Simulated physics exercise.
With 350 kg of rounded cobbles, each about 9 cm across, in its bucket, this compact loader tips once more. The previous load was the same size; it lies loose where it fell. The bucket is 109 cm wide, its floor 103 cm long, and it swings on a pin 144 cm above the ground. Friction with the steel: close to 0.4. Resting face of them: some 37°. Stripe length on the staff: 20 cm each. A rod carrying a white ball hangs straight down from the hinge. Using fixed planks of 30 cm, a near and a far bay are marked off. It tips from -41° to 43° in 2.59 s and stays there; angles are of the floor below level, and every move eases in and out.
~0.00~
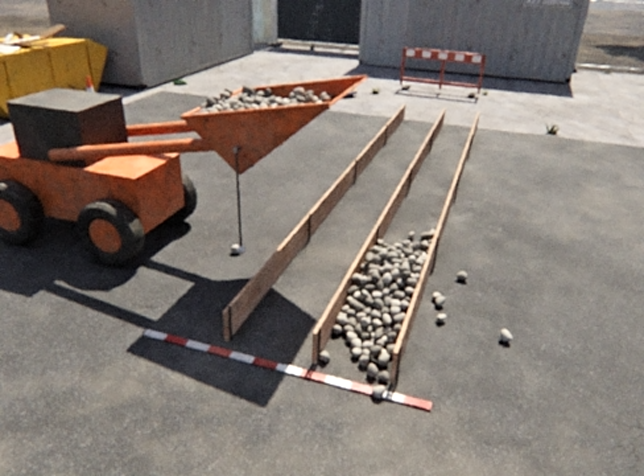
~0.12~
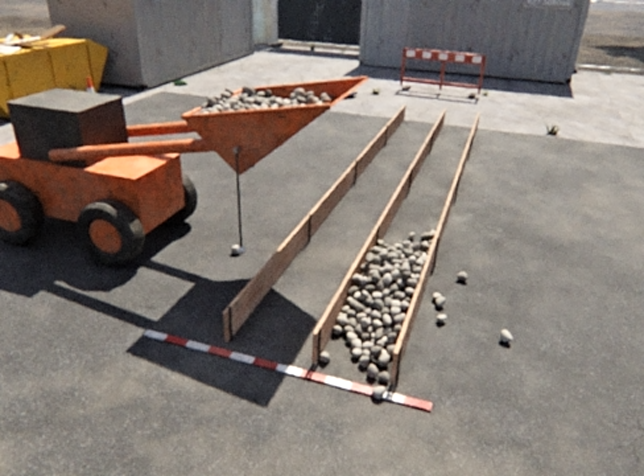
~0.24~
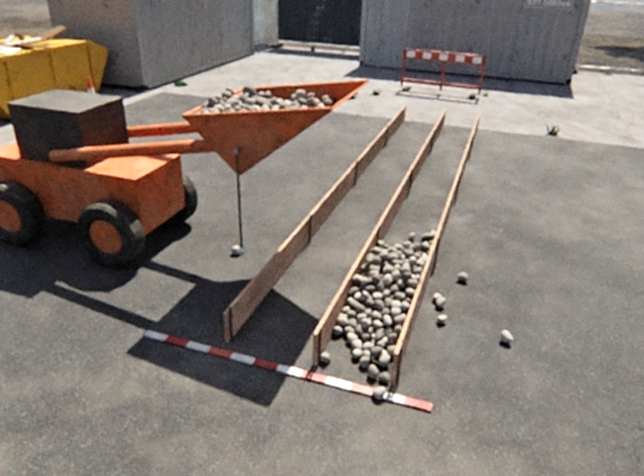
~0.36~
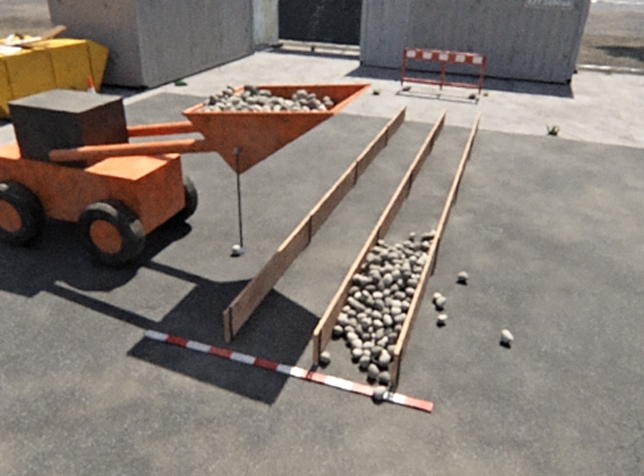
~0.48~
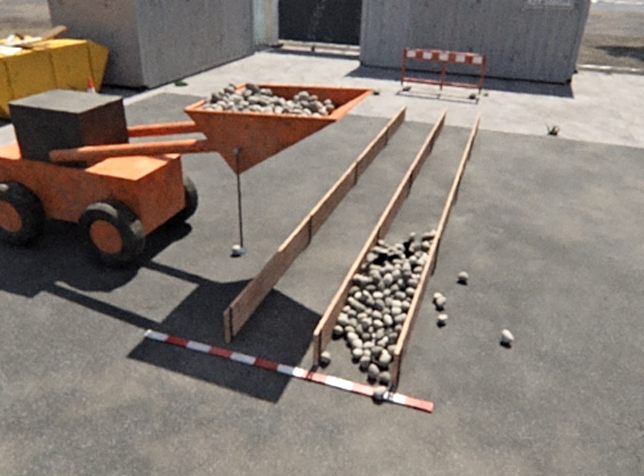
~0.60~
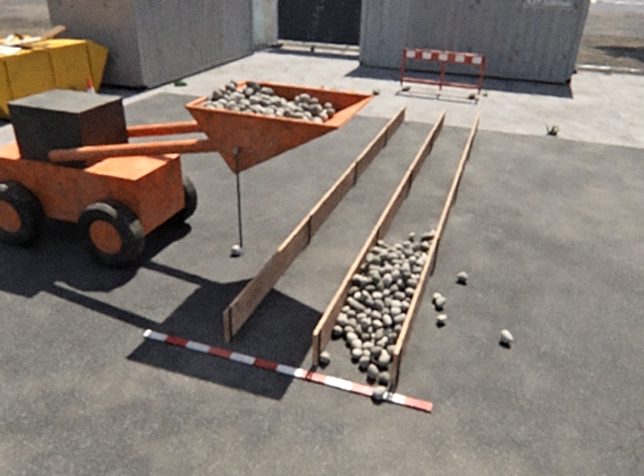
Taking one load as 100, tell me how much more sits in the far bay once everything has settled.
Some 44 per cent is added.
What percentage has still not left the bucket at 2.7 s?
Around 5 per cent of the load is still inside.
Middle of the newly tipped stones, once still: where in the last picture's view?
Roughly at pixel (350, 276).
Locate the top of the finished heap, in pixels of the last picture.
Note: Crest near (384, 255).
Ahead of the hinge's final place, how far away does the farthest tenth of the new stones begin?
Distance ahead of it: About 130 cm.
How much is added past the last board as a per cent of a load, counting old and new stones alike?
I'd say some 0 per cent of a load.
After 1.9 s the floor is at 30°; in per cent of one load, 98 in the bucket, 2 in the near bay, 99 in the far bay, 1 past the last board; the foremost stones are at (442, 295).
After 2.7 s the floor is at 43°; in per cent of one load, 6 in the bucket, 53 in the near bay, 139 in the far bay, 2 past the last board; the foremost stones are at (444, 295).
After 3.0 s the floor is at 43°; in per cent of one load, 0 in the bucket, 55 in the near bay, 143 in the far bay, 2 past the last board; the foremost stones are at (452, 296).
After 5.7 s the floor is at 43°; in per cent of one load, 0 in the bucket, 55 in the near bay, 143 in the far bay, 2 past the last board; the foremost stones are at (459, 299). Net gain in the far bay, 44.
